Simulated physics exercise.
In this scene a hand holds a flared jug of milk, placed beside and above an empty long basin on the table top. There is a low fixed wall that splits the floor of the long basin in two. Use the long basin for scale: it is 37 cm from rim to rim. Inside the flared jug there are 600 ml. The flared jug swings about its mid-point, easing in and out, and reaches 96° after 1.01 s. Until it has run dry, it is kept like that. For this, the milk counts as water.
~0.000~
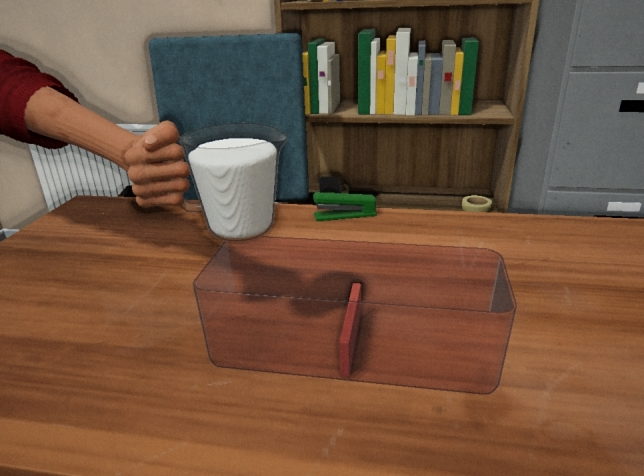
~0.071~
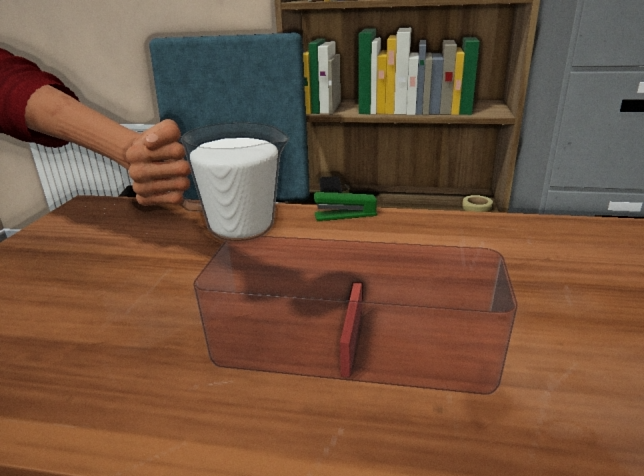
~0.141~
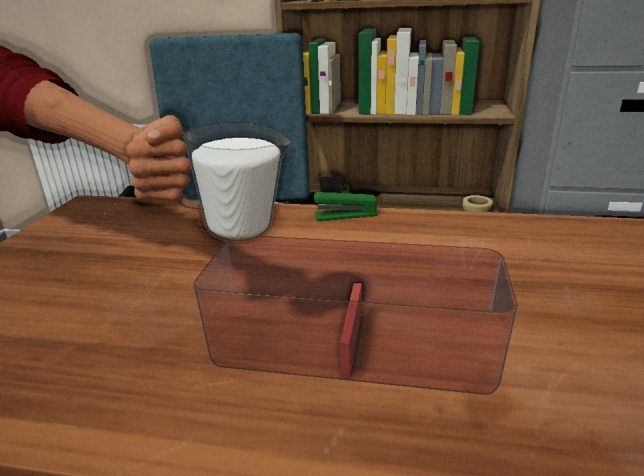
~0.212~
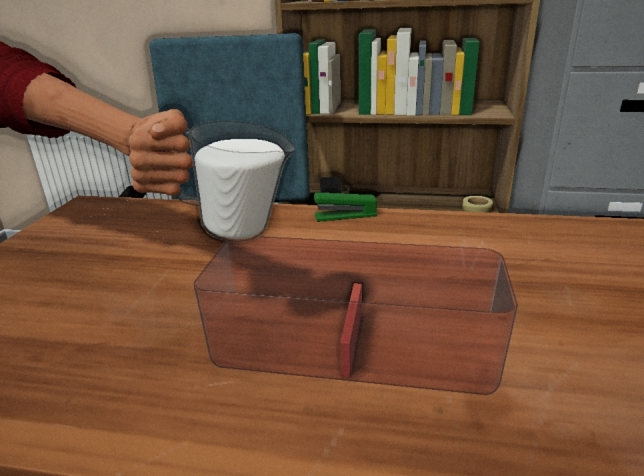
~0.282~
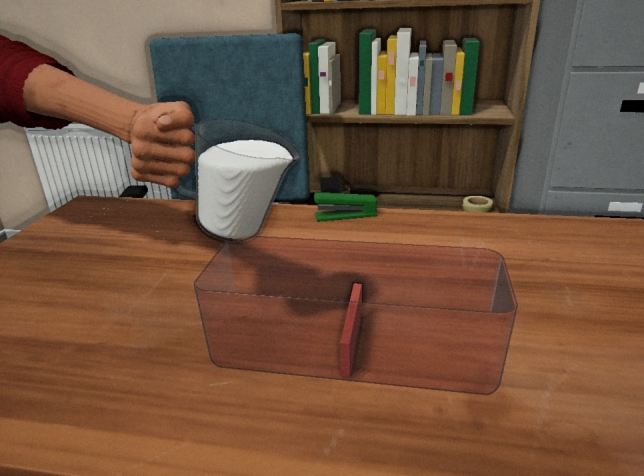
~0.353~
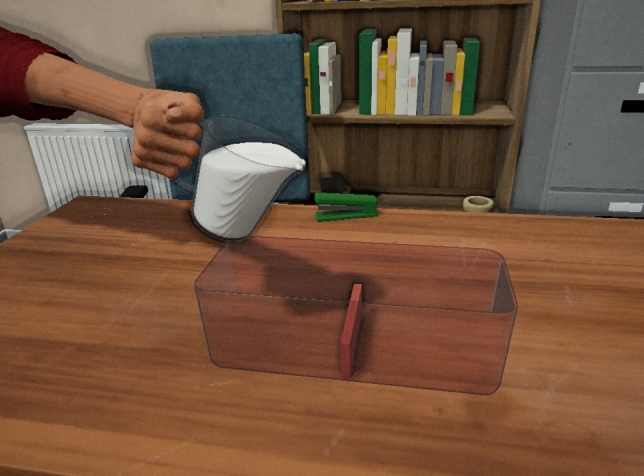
A hand beside a clear jug of milk stayed raised above a table as the jug slowly tilted to the right, its milk reaching the lip over an empty, see-through reddish basin with a low divider.
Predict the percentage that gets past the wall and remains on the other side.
The other side holds about 46 % in the end.
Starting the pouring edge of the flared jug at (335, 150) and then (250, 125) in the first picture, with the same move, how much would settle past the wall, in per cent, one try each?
Some 100 and 5 per cent, in that order.
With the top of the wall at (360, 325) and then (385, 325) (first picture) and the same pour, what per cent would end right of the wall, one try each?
Around 25 and 10 percent, in that order.
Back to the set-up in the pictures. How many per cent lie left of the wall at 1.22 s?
Around 50 in a hundred.
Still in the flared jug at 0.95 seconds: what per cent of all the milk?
Around 20 in a hundred.
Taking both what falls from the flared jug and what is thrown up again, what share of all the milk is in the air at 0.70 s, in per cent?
Near 18 per cent at that moment.
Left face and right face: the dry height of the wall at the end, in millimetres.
On the left it's about 40 mm; on the right, about 42 mm.
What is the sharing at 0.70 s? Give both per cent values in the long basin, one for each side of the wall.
Left roughly 4, right roughly 14.
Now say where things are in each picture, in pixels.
In the first picture, it leans 0°; its right rim is at (286, 138); the milk meets the walls at (195, 148) and (277, 150); the long basin's rim runs from (211, 261) to (508, 280); the wall's top is at (351, 311).
In the second picture, it leans 1°; its right rim is at (288, 139); the milk meets the walls at (196, 148) and (278, 151).
In the third picture, it leans 5°; its right rim is at (291, 142); the milk meets the walls at (197, 147) and (280, 152).
In the fourth picture, it leans 10°; its right rim is at (295, 149); the milk meets the walls at (201, 149) and (286, 153).
In the fifth picture, it leans 17°; its right rim is at (300, 157); the milk meets the walls at (205, 151) and (293, 155).
In the sixth picture, it leans 26°; its right rim is at (304, 168); the milk meets the walls at (207, 152) and (299, 160); 1 per cent is over the edge.
Then, 0.70 s in, the tilt is 75° and 64 per cent is still to pour, 4 is left of the wall and 13 right of it.
Then, 0.95 s in, the tilt is 95° and 19 per cent is still to pour, 28 is left of the wall and 41 right of it.
Then, 1.22 s in, the tilt is 96° and 2 per cent is still to pour, 50 is left of the wall and 46 right of it.
Then, 1.51 s in, the tilt is 96° and 0 per cent is still to pour, 53 is left of the wall and 46 right of it.
Finally, 54 per cent lies left of the wall, 46 right of it and 1 outside.
